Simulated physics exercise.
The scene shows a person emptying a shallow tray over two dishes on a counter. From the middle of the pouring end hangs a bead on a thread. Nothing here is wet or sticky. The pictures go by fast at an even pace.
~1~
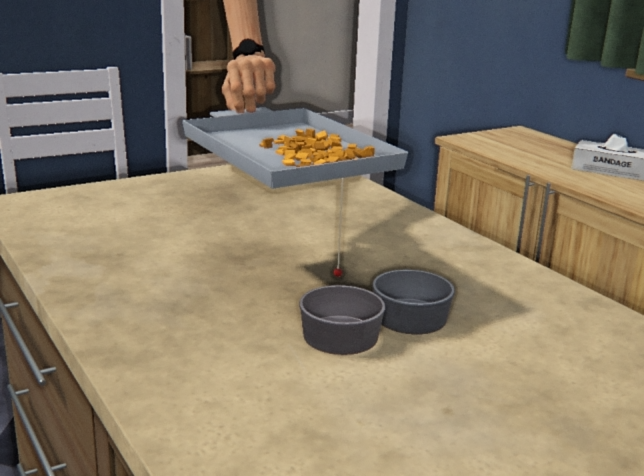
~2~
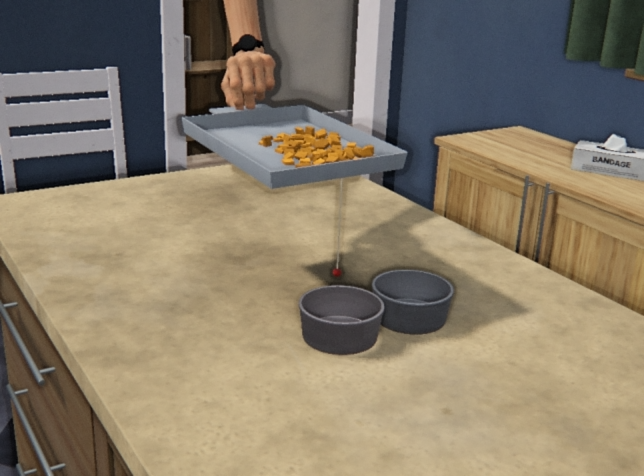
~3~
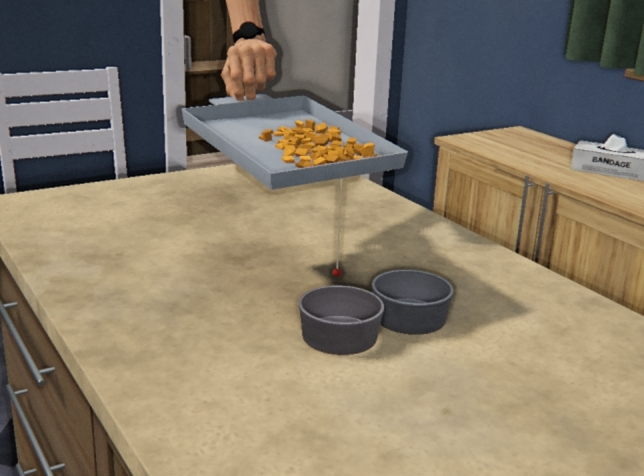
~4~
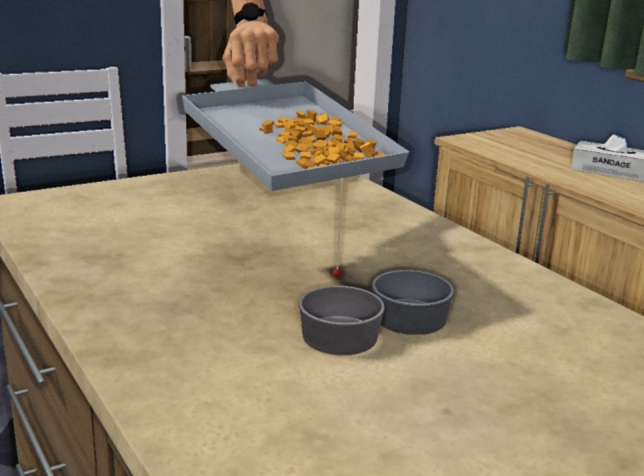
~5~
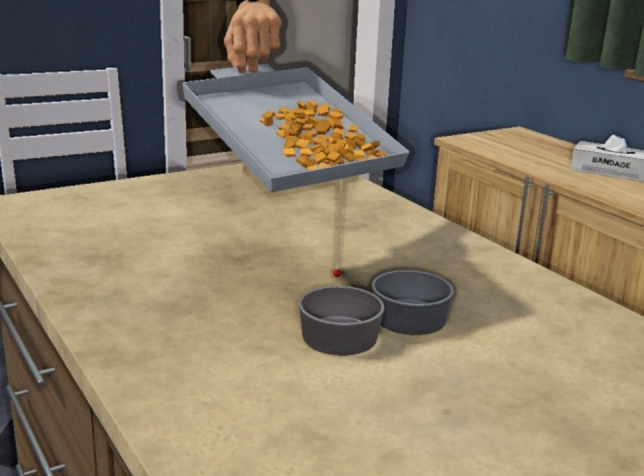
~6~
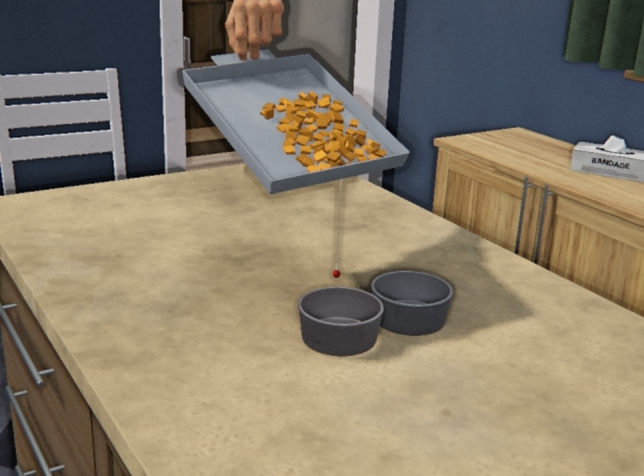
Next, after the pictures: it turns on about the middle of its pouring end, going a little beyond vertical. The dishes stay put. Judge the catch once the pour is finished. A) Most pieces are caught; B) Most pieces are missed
Most pieces are caught.
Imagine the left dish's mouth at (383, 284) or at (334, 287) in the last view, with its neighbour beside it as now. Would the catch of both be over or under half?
For the two tries in order: Not as much as half, not as much as half.
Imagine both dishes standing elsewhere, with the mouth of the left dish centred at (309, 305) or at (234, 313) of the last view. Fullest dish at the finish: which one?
For the first placement, the left-side one; for the second placement, the right-side one.
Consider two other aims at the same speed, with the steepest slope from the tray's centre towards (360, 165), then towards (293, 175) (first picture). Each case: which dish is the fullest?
First try: The dish to the right; second try: The dish to the left.
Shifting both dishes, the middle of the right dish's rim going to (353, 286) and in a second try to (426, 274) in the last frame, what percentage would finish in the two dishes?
About 50 per cent, then about 30 per cent.
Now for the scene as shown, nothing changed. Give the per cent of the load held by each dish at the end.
Result - left dish: 60 %; right dish: 10 %.
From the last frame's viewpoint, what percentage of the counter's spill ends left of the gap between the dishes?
Estimate: Roughly 80 %.
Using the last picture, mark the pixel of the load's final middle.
Roughly at (336, 336).
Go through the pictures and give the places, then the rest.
In the first frame, corners of the pouring end (273, 170) and (405, 152), level; middle of the load (323, 153), small crackers; left dish (365, 334); right dish (437, 315); bead on its thread (338, 272).
In the second frame, corners of the pouring end (272, 171) and (404, 152), level; middle of the load (323, 152).
In the third frame, corners of the pouring end (272, 172) and (405, 151), tipped barely, lowest at the left corner; middle of the load (323, 148).
In the fourth frame, corners of the pouring end (273, 174) and (406, 151), tipped a little, lowest at the left corner; middle of the load (324, 143).
In the fifth frame, corners of the pouring end (273, 176) and (406, 151), tipped a little, lowest at the left corner; middle of the load (324, 138).
In the sixth frame, corners of the pouring end (273, 179) and (406, 151), tipped clearly, lowest at the left corner; middle of the load (325, 134); left dish (363, 336); right dish (435, 316).
Just after the last frame, tray tipped steeply; every one on the tray.
A moment on, tray tipped past a quarter turn; roughly two thirds on the tray; about a tenth in the left dish; just a few outside both; roughly a quarter in the air.
Further on, tray tipped past a quarter turn; roughly two thirds in the left dish; about a tenth in the right dish; roughly a third outside both.
When it is over, tray tipped past a quarter turn; roughly two thirds in the left dish; about a tenth in the right dish; roughly a third outside both.
